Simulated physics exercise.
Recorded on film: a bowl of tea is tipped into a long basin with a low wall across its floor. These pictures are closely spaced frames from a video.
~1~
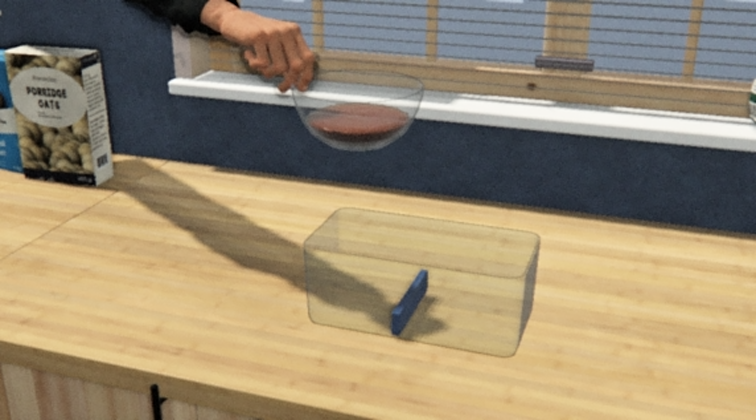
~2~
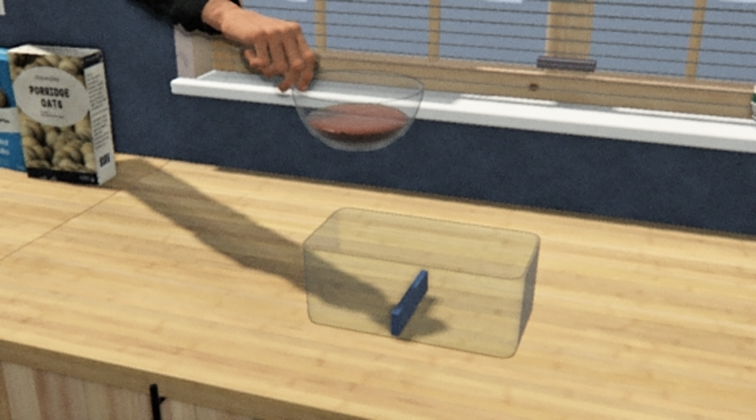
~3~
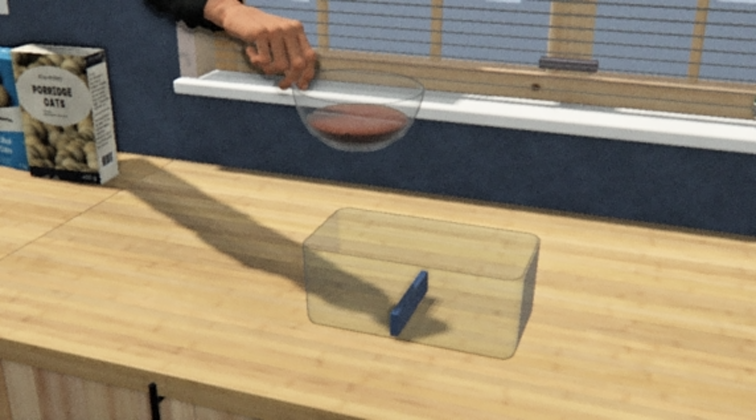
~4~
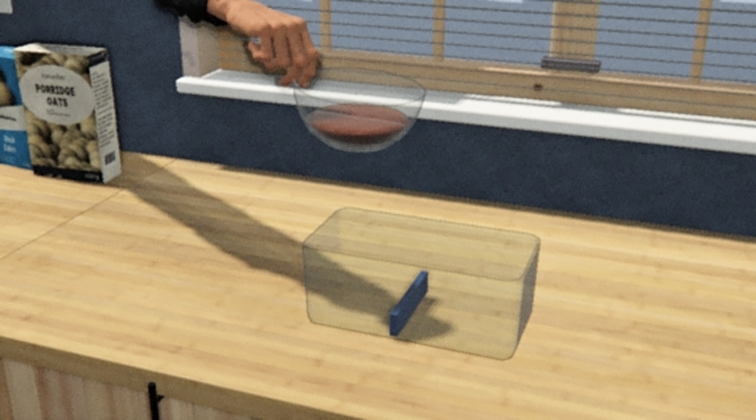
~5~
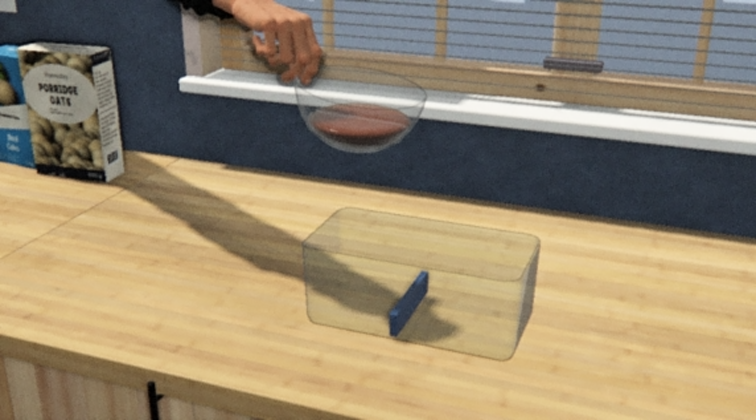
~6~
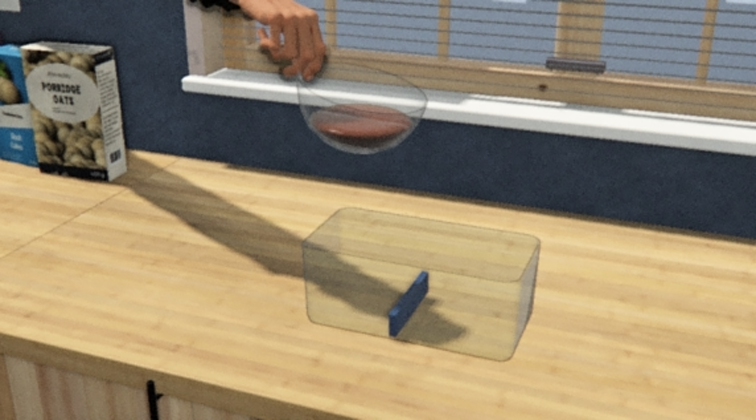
On a wooden counter beside a window and a box of porridge oats, a hand holds a clear bowl of reddish-brown tea above a long transparent basin with a low blue wall inside, gradually tilting the bowl slightly rightward.
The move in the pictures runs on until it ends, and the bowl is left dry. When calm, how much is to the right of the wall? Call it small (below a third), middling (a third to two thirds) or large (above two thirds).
Large.
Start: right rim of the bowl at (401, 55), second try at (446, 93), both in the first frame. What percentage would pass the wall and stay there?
In turn 75 % and 95 %.
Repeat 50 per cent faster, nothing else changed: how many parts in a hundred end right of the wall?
It comes to 75 per cent or so.
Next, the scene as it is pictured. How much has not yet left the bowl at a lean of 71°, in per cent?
I'd put it at some 55 in a hundred.
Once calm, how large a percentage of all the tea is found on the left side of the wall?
It is close to 10 per cent.
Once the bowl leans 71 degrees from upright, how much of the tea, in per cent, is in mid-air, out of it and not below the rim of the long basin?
Something like 35 per cent of it.
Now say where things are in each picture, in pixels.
In the first frame, it leans 0°; its right rim is at (421, 92); the tea meets the walls at (311, 111) and (410, 121); the long basin's rim runs from (321, 227) to (533, 257); the wall's top is at (411, 292).
In the second frame, it leans 1°; its right rim is at (421, 93); the tea meets the walls at (311, 111) and (410, 122).
In the third frame, it leans 2°; its right rim is at (421, 96); the tea meets the walls at (312, 111) and (409, 122).
In the fourth frame, it leans 5°; its right rim is at (422, 99); the tea meets the walls at (313, 110) and (410, 124).
In the fifth frame, it leans 8°; its right rim is at (423, 104); the tea meets the walls at (314, 110) and (411, 124).
In the sixth frame, it leans 13°; its right rim is at (423, 109); the tea meets the walls at (315, 110) and (413, 125).
A moment on, the bowl is tipped part way and 53 per cent is still to pour, 0 is left of the wall and 10 right of it.
Next, the bowl is tipped right over and 0 per cent is still to pour, 9 is left of the wall and 86 right of it.
Then the bowl is tipped right over and 0 per cent is still to pour, 9 is left of the wall and 90 right of it.
Later the bowl is tipped right over and 0 per cent is still to pour, 9 is left of the wall and 90 right of it.
Finally, 9 per cent lies left of the wall, 90 right of it and 1 outside.
